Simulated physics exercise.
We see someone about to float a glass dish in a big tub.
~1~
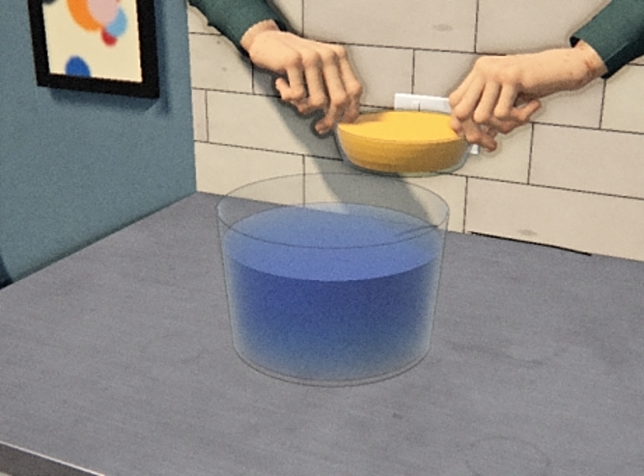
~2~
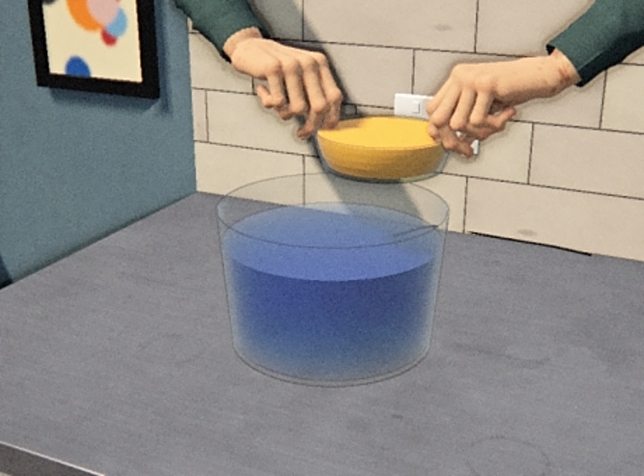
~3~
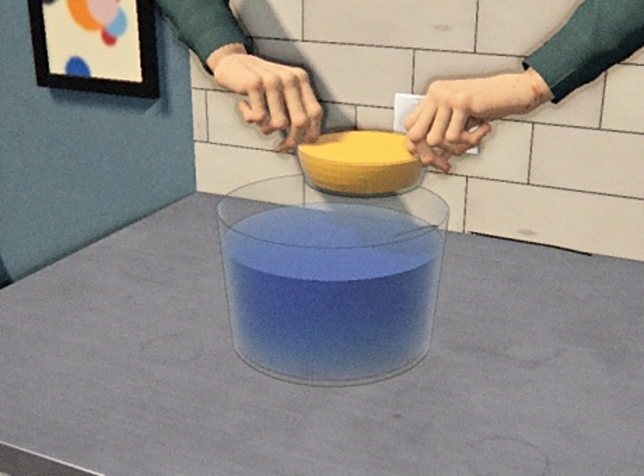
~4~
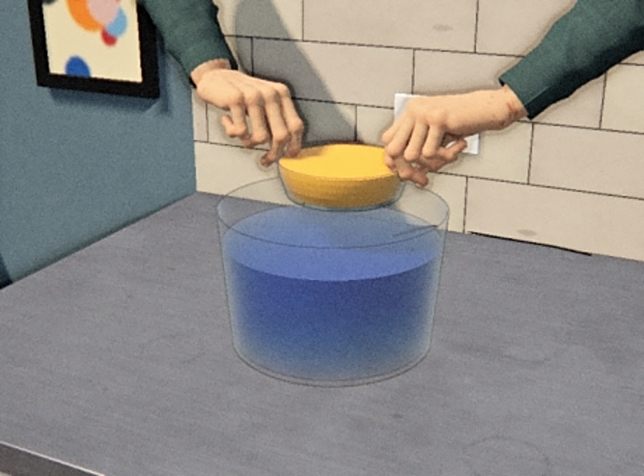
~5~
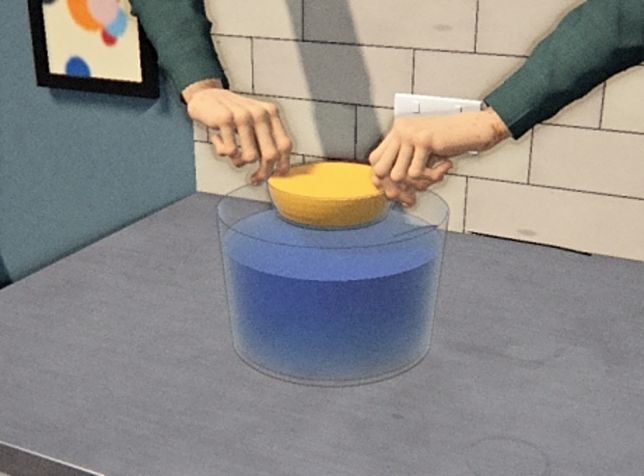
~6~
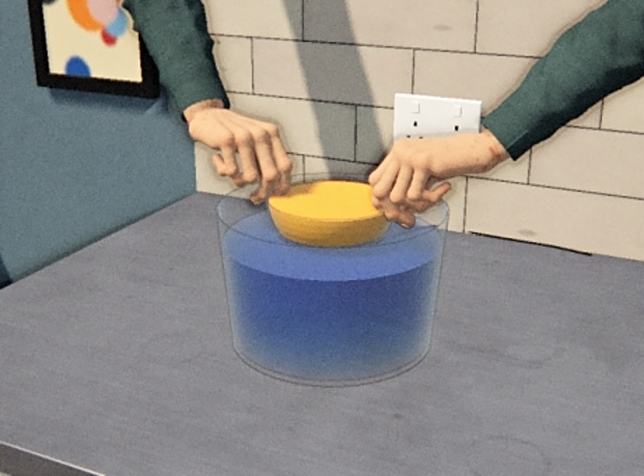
A person's two hands, in dark green sleeves, reach over a grey worktop seen from slightly above, with a pale tiled wall behind and a blue wall at left. They hold a nearly full dish of yellow above a big clear tub of blue liquid, near a white socket. The hands lower the dish leftward and down to just over the blue surface, while the view stays still.
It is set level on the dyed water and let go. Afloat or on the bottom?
The dish fills and founders.
Shortly, the dish dips into the dyed water.
Then, dyed water pours in over its rim.
At the finish, the dish lies on the bottom.
